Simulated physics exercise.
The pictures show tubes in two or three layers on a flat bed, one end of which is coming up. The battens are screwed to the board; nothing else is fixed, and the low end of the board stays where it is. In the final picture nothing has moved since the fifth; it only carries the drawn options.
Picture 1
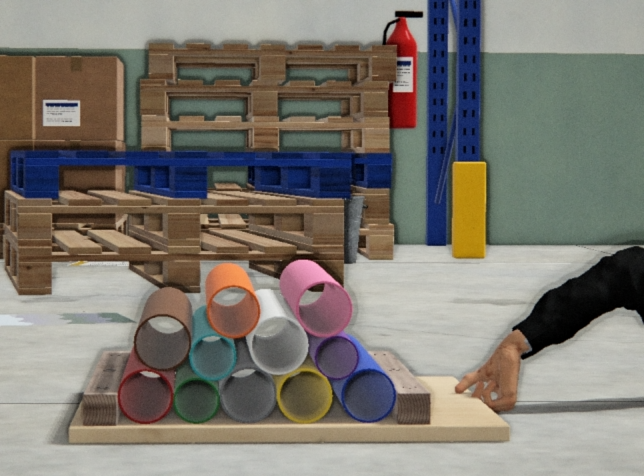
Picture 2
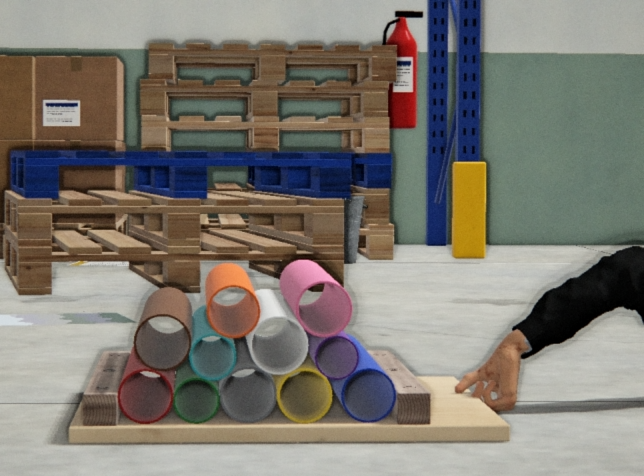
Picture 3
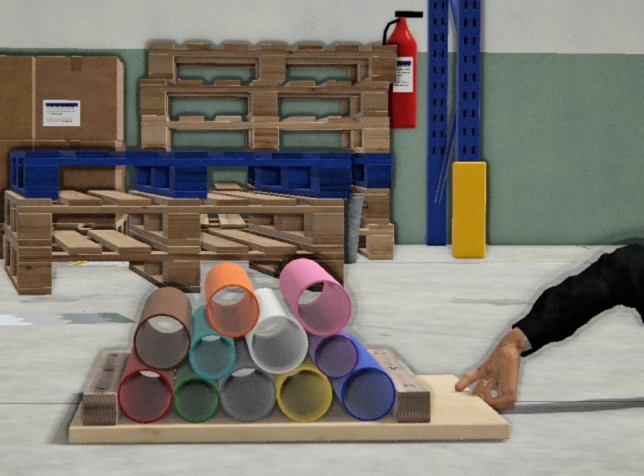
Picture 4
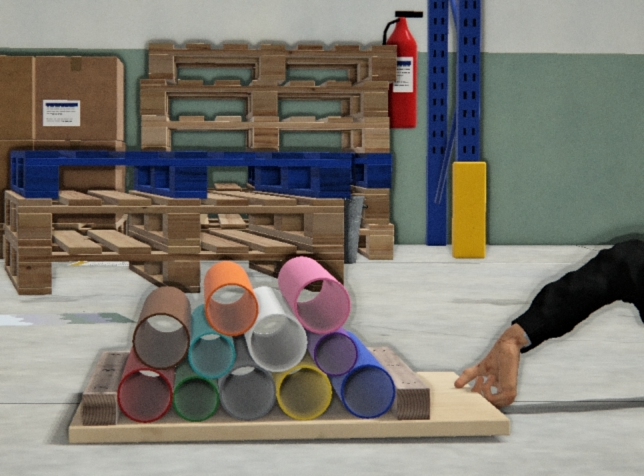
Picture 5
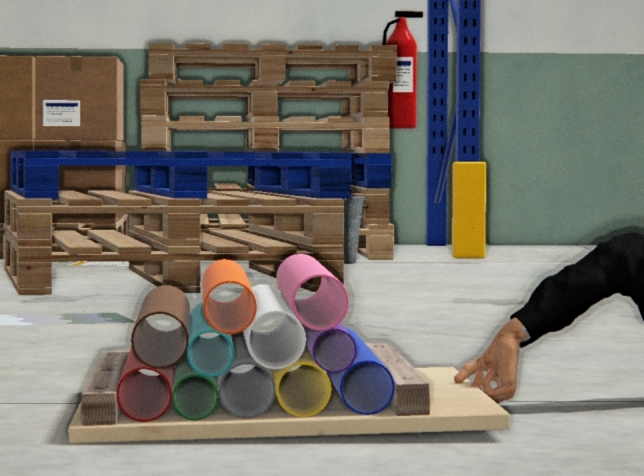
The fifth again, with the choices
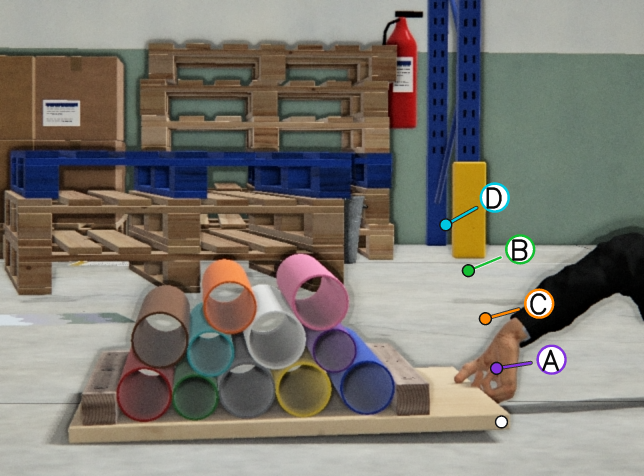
A hand at the right gripped the end of a flat board stacked with colourful tubes between two wooden battens and raised that end very slightly, while the tubes barely shifted in their pile.
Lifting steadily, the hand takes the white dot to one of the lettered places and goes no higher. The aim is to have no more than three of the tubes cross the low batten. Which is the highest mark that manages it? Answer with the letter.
The highest mark that will do is B.
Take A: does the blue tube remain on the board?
The blue tube: Yes.
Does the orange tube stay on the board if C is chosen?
Yes.
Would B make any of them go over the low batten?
Yes.
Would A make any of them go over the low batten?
No.
On the marked copy, A at (497, 368); B at (468, 271); C at (485, 318); D at (446, 225); the white dot at (502, 422).
With B. Early on, board at 15°.
Further on, board at 22°.
At the end, board at 22°, three over the low batten (turquoise, brown, orange).
As for the rest, A none over the low batten; C none over the low batten; D five over the low batten.
